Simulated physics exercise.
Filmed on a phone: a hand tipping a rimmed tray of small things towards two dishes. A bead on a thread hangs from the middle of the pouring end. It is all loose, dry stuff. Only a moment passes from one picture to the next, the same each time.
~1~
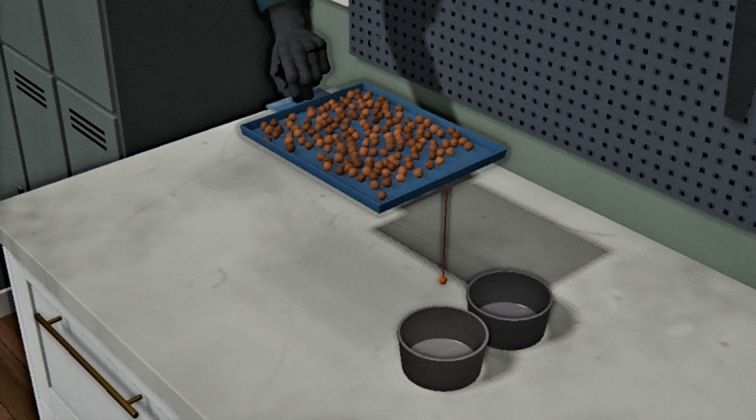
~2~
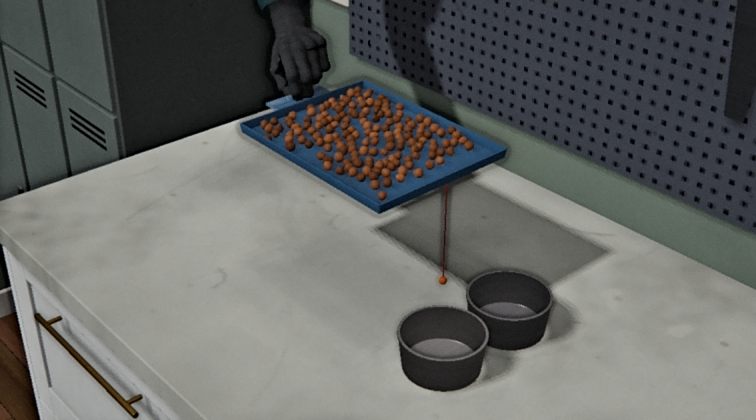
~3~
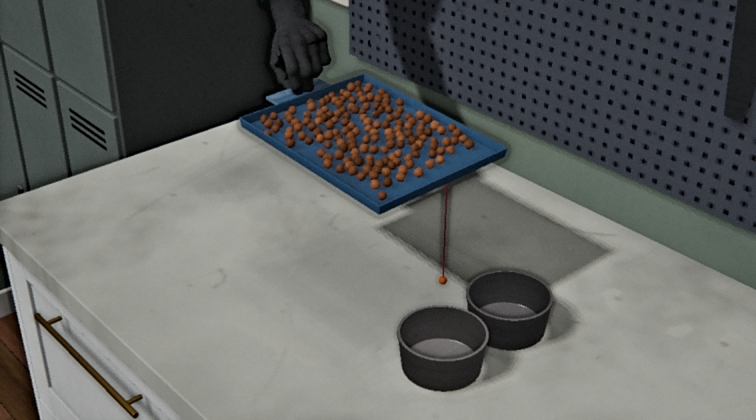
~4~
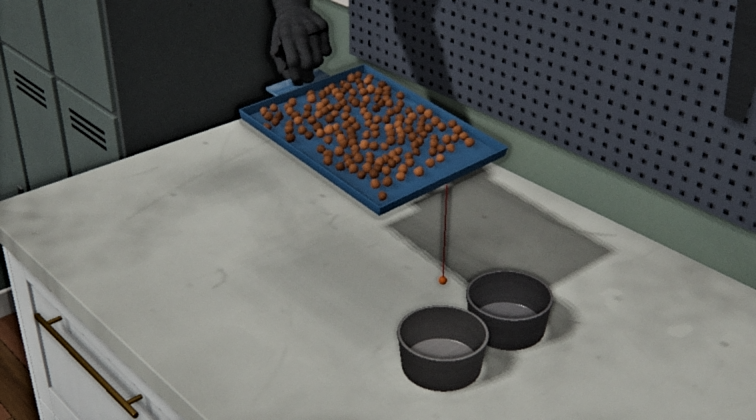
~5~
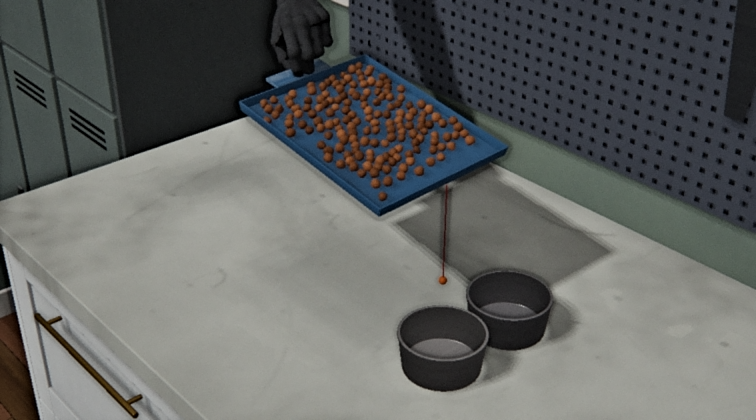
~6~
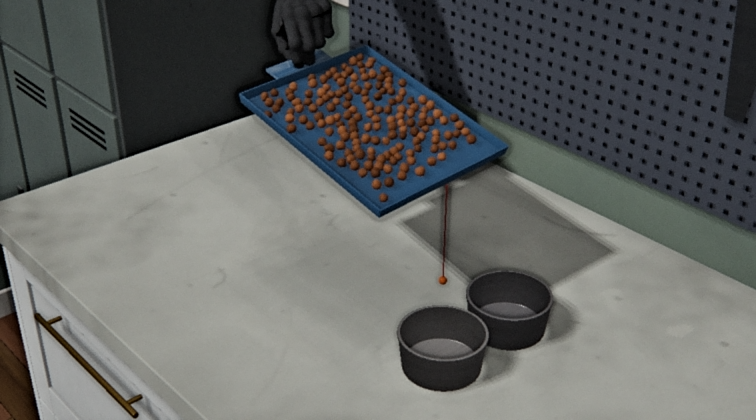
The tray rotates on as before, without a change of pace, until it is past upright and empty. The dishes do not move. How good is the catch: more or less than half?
Together they catch the larger part.
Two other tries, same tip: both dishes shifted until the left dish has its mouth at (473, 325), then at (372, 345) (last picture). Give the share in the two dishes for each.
Roughly 40 per cent, and 70 per cent.
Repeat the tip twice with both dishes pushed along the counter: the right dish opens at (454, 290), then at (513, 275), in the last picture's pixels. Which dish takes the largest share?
The first try: The left one. The second: Left.
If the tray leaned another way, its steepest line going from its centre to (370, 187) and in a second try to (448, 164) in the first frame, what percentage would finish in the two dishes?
Near 0 % and 70 %.
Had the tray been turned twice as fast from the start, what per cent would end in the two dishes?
About 70 per cent.
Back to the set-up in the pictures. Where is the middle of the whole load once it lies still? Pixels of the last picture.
Near (437, 359).
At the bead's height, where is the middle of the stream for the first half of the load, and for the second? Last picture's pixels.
The first part at (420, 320); the rest at (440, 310).
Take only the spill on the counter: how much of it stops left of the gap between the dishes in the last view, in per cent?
Near 90 %.
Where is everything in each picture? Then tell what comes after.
In the first picture, corners of the pouring end near (379, 204) and (505, 148), level; middle of the load near (374, 137), hazelnuts; left dish near (474, 367); right dish near (540, 327); bead on its thread near (443, 280).
In the second picture, corners of the pouring end near (380, 204) and (505, 148), level; middle of the load near (374, 136).
In the third picture, corners of the pouring end near (380, 205) and (505, 148), tipped barely, lowest at the left corner; middle of the load near (374, 133).
In the fourth picture, corners of the pouring end near (380, 206) and (505, 147), tipped a little, lowest at the left corner; middle of the load near (375, 128).
In the fifth picture, corners of the pouring end near (380, 208) and (506, 146), tipped a little, lowest at the left corner; middle of the load near (375, 123).
In the sixth picture, corners of the pouring end near (380, 209) and (506, 146), tipped a little, lowest at the left corner; middle of the load near (370, 114); left dish near (474, 367); right dish near (540, 327).
Shortly afterwards, tray tipped steeply; all but a few on the tray; only a few in the left dish.
Next, tray tipped right over; near half on the tray; a little in the left dish; only a few outside both; near a third in the air.
Some moments later, tray tipped past a quarter turn; near two thirds in the left dish; a little in the right dish; near a quarter outside both.
In the end, tray tipped past a quarter turn; near two thirds in the left dish; a little in the right dish; near a quarter outside both.
